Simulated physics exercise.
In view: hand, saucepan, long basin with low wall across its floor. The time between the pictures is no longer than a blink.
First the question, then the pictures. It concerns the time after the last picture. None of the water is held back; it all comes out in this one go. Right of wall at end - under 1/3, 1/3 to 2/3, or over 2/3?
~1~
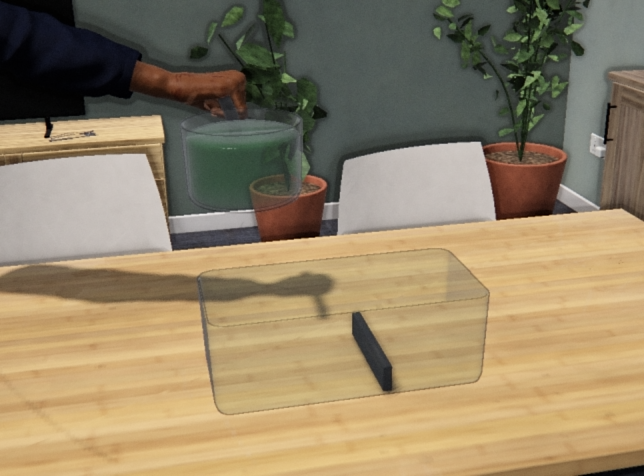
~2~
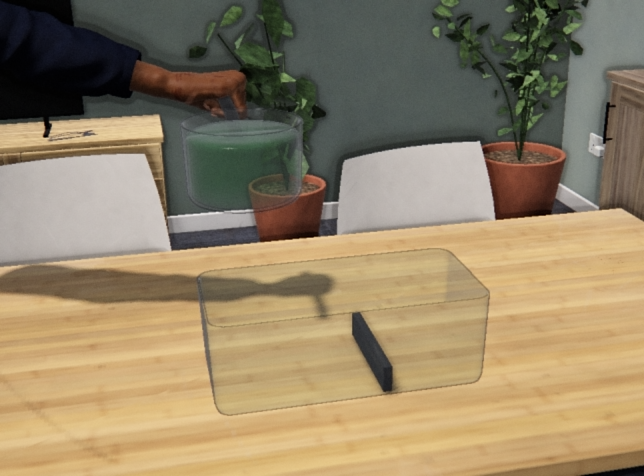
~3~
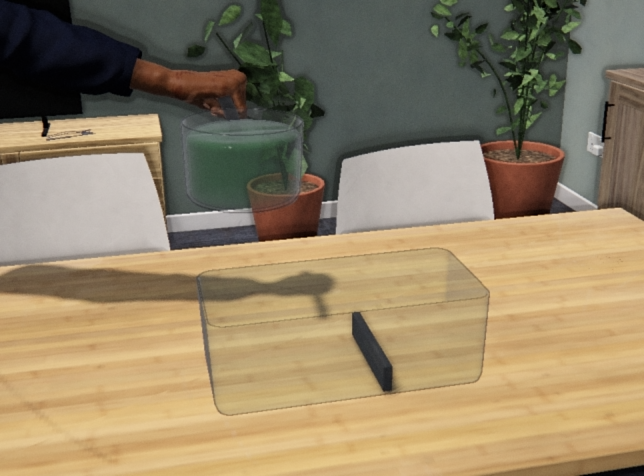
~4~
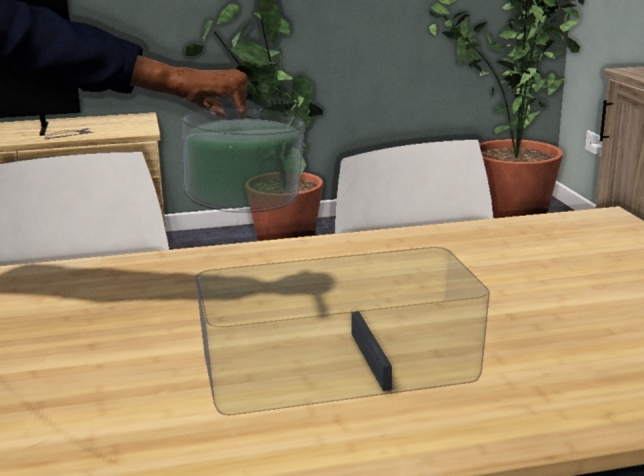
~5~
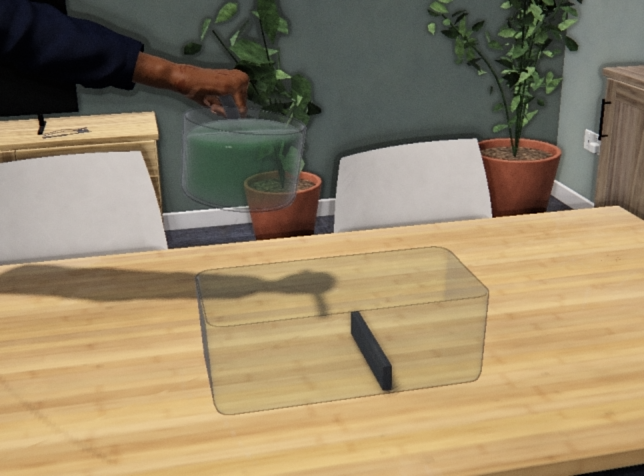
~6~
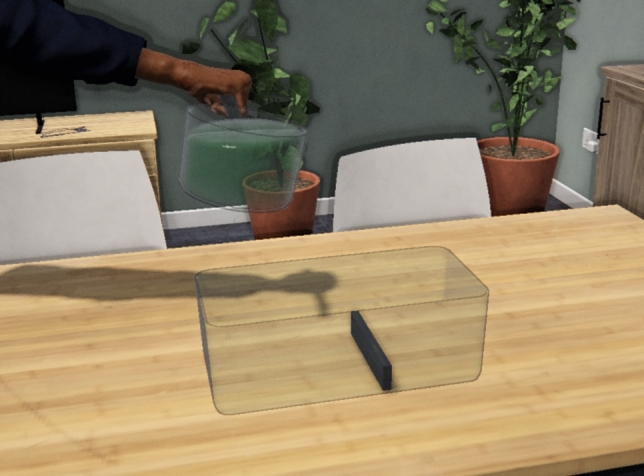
Midrange share.
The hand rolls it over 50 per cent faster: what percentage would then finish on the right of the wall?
About 30 per cent.
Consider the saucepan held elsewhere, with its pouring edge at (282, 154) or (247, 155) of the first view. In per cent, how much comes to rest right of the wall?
In order, some 20 and 15 percent.
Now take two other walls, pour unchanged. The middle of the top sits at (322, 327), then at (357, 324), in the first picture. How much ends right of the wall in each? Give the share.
In turn some 85 and 60 in a hundred.
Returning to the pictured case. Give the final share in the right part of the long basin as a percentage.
I'd put it at around 45 %.
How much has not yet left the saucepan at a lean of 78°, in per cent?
I'd reckon near 55 percent is still held at that tilt.
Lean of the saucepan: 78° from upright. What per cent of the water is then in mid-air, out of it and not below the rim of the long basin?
Roughly 35 in a hundred.
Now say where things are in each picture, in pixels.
It leans 0°; its right rim is at (300, 119); the water meets the walls at (183, 136) and (298, 128); the long basin's rim runs from (202, 300) to (468, 272); the wall's top is at (371, 339), in the first frame.
It leans 1°; its right rim is at (300, 120); the water meets the walls at (183, 136) and (298, 129), in the second frame.
It leans 2°; its right rim is at (301, 121); the water meets the walls at (184, 135) and (298, 129), in the third frame.
It leans 5°; its right rim is at (302, 123); the water meets the walls at (184, 134) and (299, 129), in the fourth frame.
It leans 8°; its right rim is at (303, 126); the water meets the walls at (186, 135) and (300, 129), in the fifth frame.
It leans 13°; its right rim is at (305, 131); the water meets the walls at (185, 136) and (302, 129), in the sixth frame.
A moment on, the saucepan is tipped on its side and 56 per cent is still to pour, 4 is left of the wall and 7 right of it.
Next, the saucepan is tipped right over and 6 per cent is still to pour, 36 is left of the wall and 47 right of it.
Then the saucepan is tipped right over and 0 per cent is still to pour, 52 is left of the wall and 46 right of it.
Later the saucepan is tipped right over and 0 per cent is still to pour, 52 is left of the wall and 46 right of it.
Finally, 52 per cent lies left of the wall, 46 right of it and 1 outside.
